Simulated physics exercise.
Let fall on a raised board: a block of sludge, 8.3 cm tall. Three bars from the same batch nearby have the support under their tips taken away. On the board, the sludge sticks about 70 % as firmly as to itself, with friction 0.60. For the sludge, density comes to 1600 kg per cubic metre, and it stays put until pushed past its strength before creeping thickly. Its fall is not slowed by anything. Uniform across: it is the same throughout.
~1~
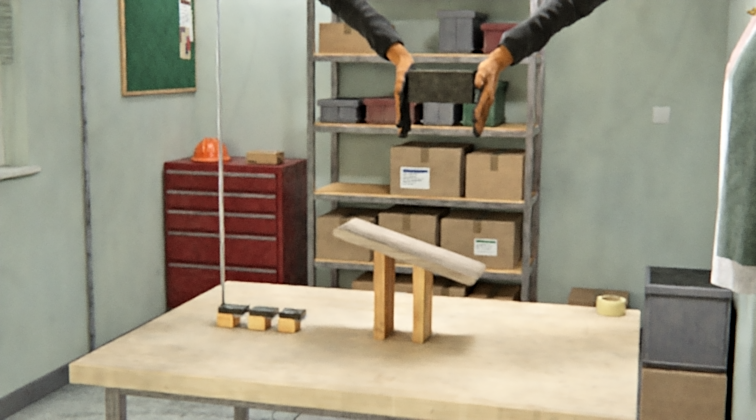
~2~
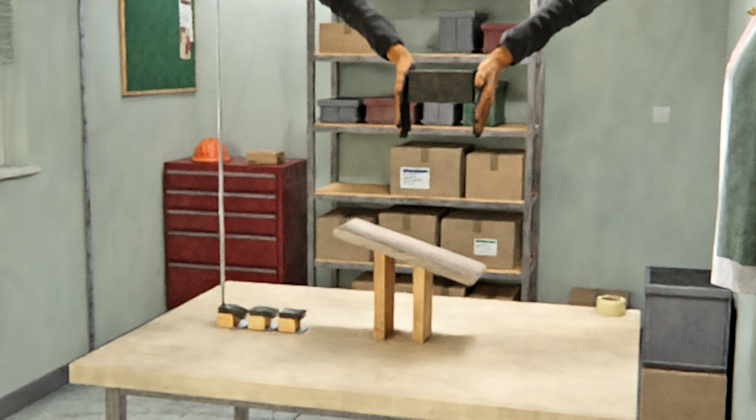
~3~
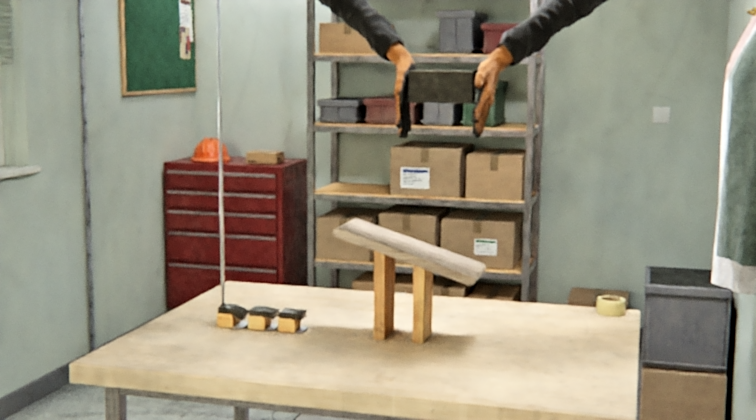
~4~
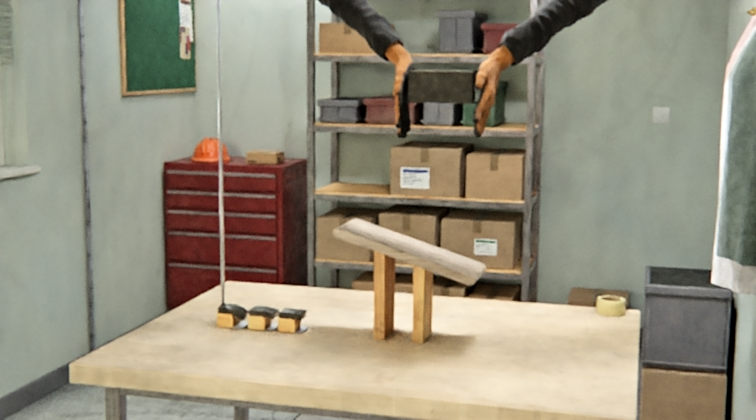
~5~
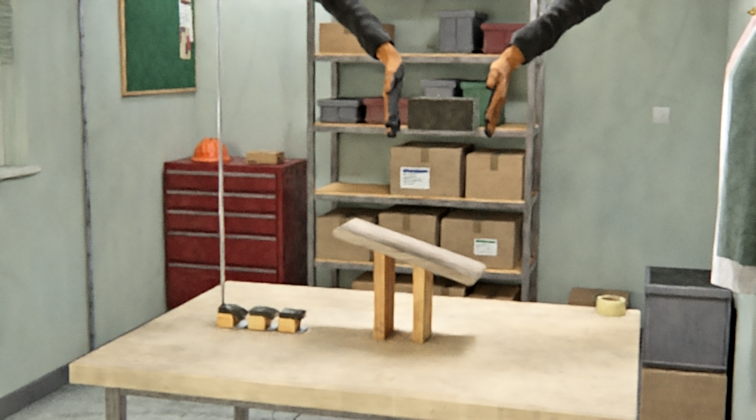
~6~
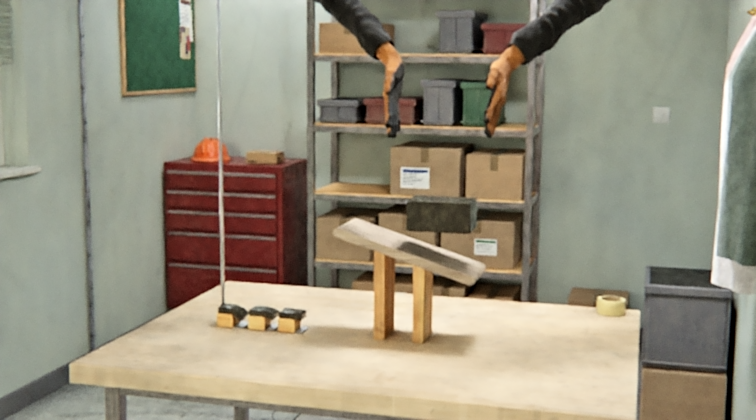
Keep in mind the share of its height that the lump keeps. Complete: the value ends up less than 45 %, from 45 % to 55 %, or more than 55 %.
The value ends up more than 55 %.
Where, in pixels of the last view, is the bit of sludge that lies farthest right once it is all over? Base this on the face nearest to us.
Roughly at the pixel (479, 271).
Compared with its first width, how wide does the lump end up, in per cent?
I'd put it at some 140 %.
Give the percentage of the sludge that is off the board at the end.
25 % off the board.
Then, 0.11 s after the last picture, it stands 64 % of its first height and none has gone off the board.
Then, 0.25 s after the last picture, it stands 64 % of its first height and 21 % has gone off the board.
Then, 0.38 s after the last picture, it stands 64 % of its first height and 26 % has gone off the board.
Then, 0.52 s after the last picture, it stands 64 % of its first height and 26 % has gone off the board.
Then, 0.69 s after the last picture, at the end, it stands 64 % of its first height and 26 % has gone off the board.
